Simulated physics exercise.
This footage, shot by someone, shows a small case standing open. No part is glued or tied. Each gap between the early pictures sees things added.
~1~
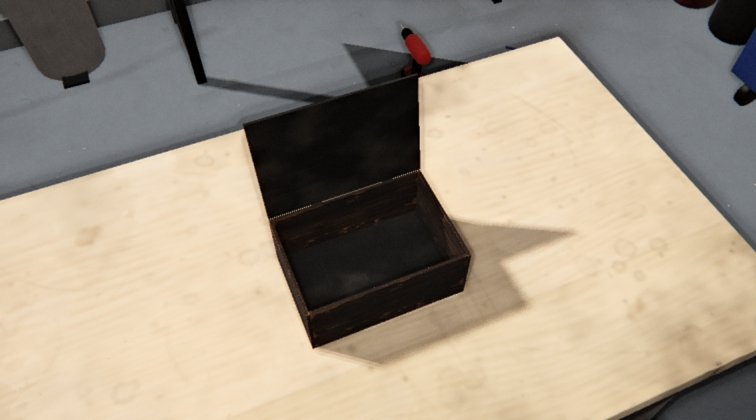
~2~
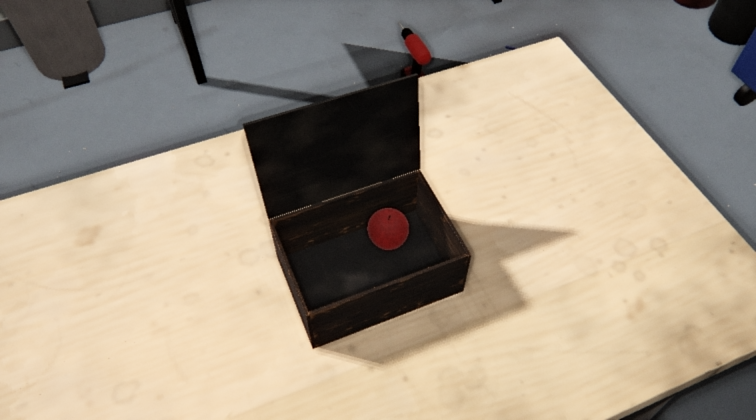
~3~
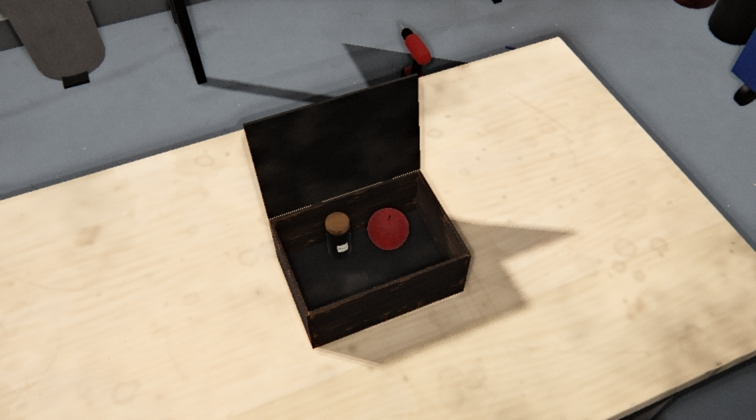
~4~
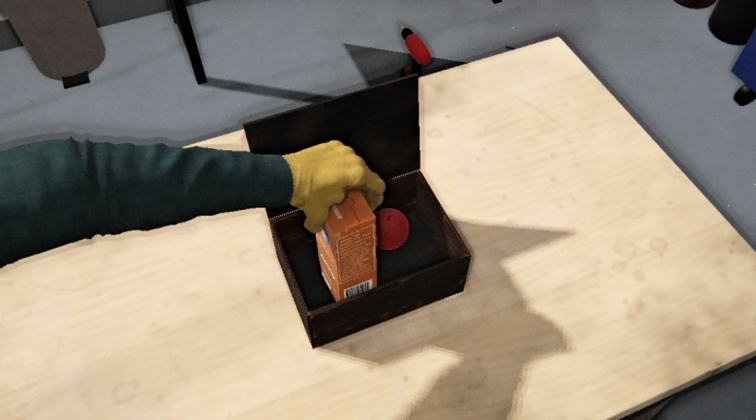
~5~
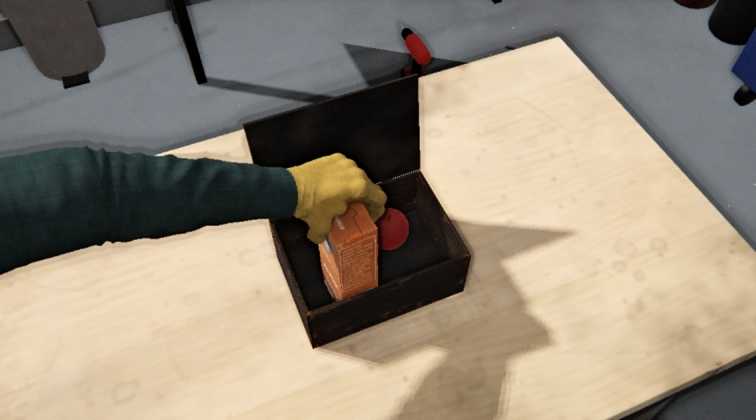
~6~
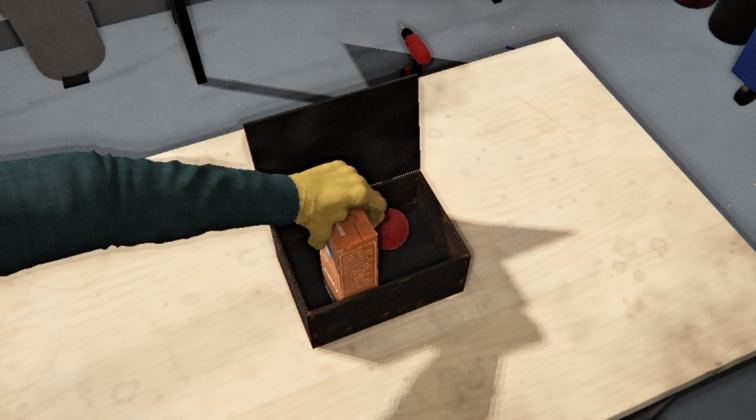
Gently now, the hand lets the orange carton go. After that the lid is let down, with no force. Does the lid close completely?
No.
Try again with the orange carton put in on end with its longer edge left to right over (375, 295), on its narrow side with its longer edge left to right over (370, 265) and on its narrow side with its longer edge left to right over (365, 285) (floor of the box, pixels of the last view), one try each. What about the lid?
Try one: Not closed. Try two: Closed. Try three: Closed.
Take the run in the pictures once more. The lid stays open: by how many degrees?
Angle: About 55°.
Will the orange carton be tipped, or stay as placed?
Looking at the last picture, the orange carton is left as set.
Then, 1.10 s on from there, lid starting down.
Then, 1.50 s on from there, lid 67° above the rim.
Then, 2.00 s on from there, lid 53° above the rim.
Then, 4.30 s on from there, orange carton resting near (348, 262).
In the end, lid 54° above the rim; all 3 unmoved. At the end, from the last picture's camera, orange carton near (348, 261).
